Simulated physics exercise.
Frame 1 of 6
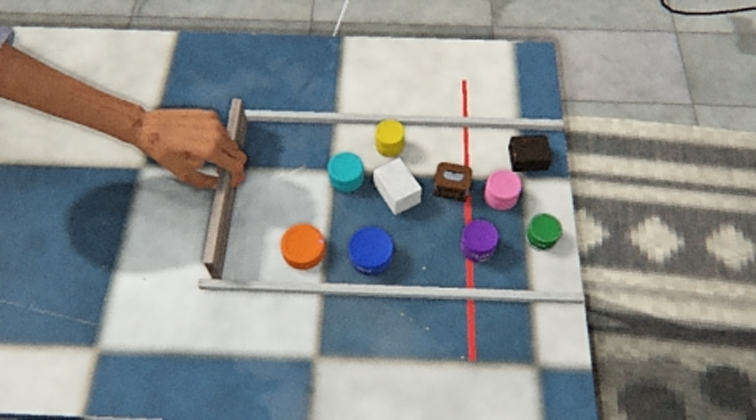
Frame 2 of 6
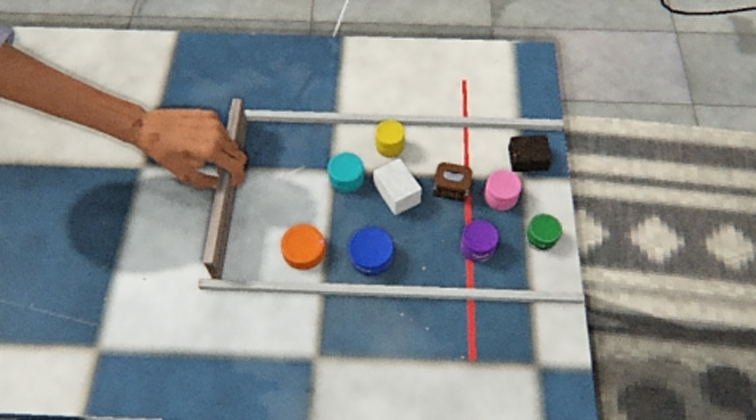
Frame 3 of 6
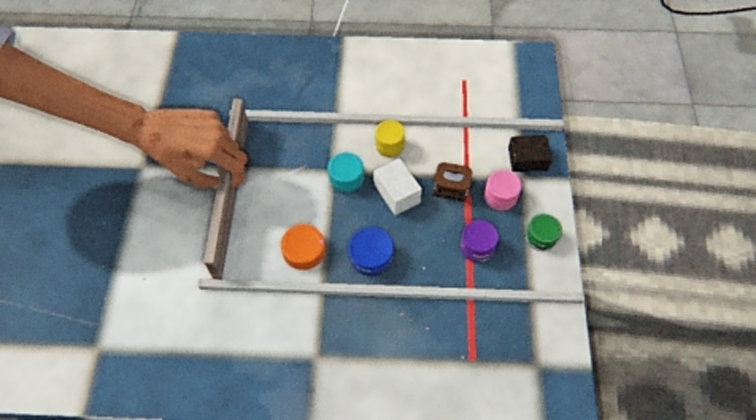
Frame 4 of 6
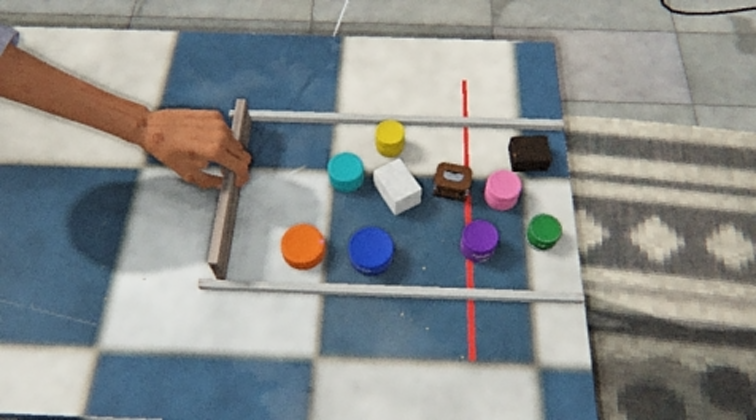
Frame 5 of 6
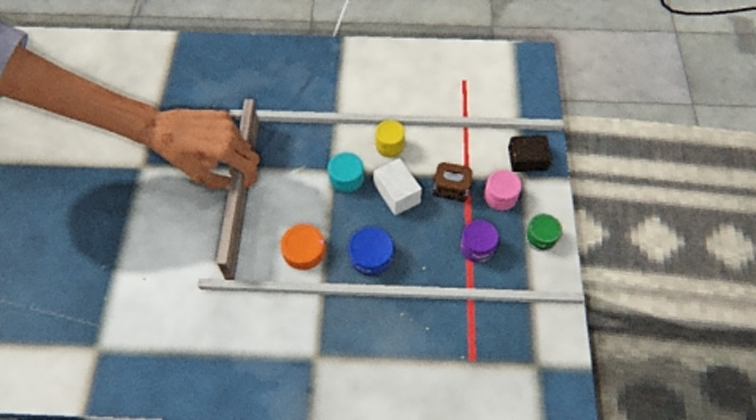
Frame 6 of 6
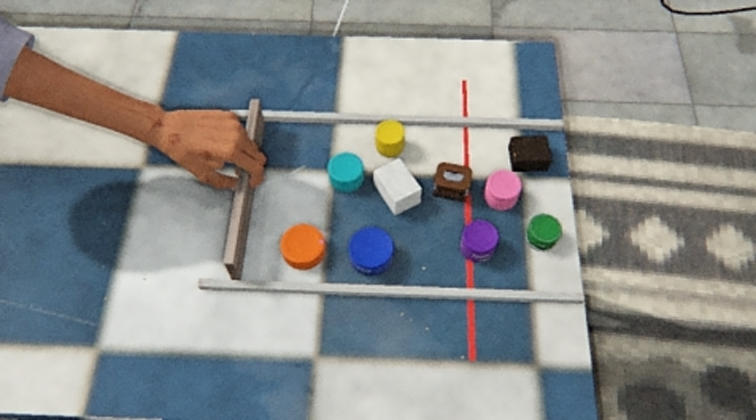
The video shows a hand holding an upright board at the left end of a channel scattered with colourful round pieces and a few blocks, then sliding it slightly right while the pieces and the red line stay still.
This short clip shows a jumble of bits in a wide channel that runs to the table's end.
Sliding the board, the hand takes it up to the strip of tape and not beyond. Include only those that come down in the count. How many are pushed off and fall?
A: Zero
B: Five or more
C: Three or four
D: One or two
Answer: A.
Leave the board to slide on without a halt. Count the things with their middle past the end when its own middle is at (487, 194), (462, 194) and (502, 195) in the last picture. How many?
Per position: 0 / 0 / 2.
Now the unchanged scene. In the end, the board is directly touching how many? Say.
4 in contact.
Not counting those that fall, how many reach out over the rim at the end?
Looks like 0 of them.
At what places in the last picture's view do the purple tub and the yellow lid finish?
Final centres, first then second: (519, 229), (481, 142).
Soon after, none off yet; green tin at rest near (543, 233); black block at rest near (529, 154); pink lid at rest near (503, 190).
In the end, the number that fall off is zero.
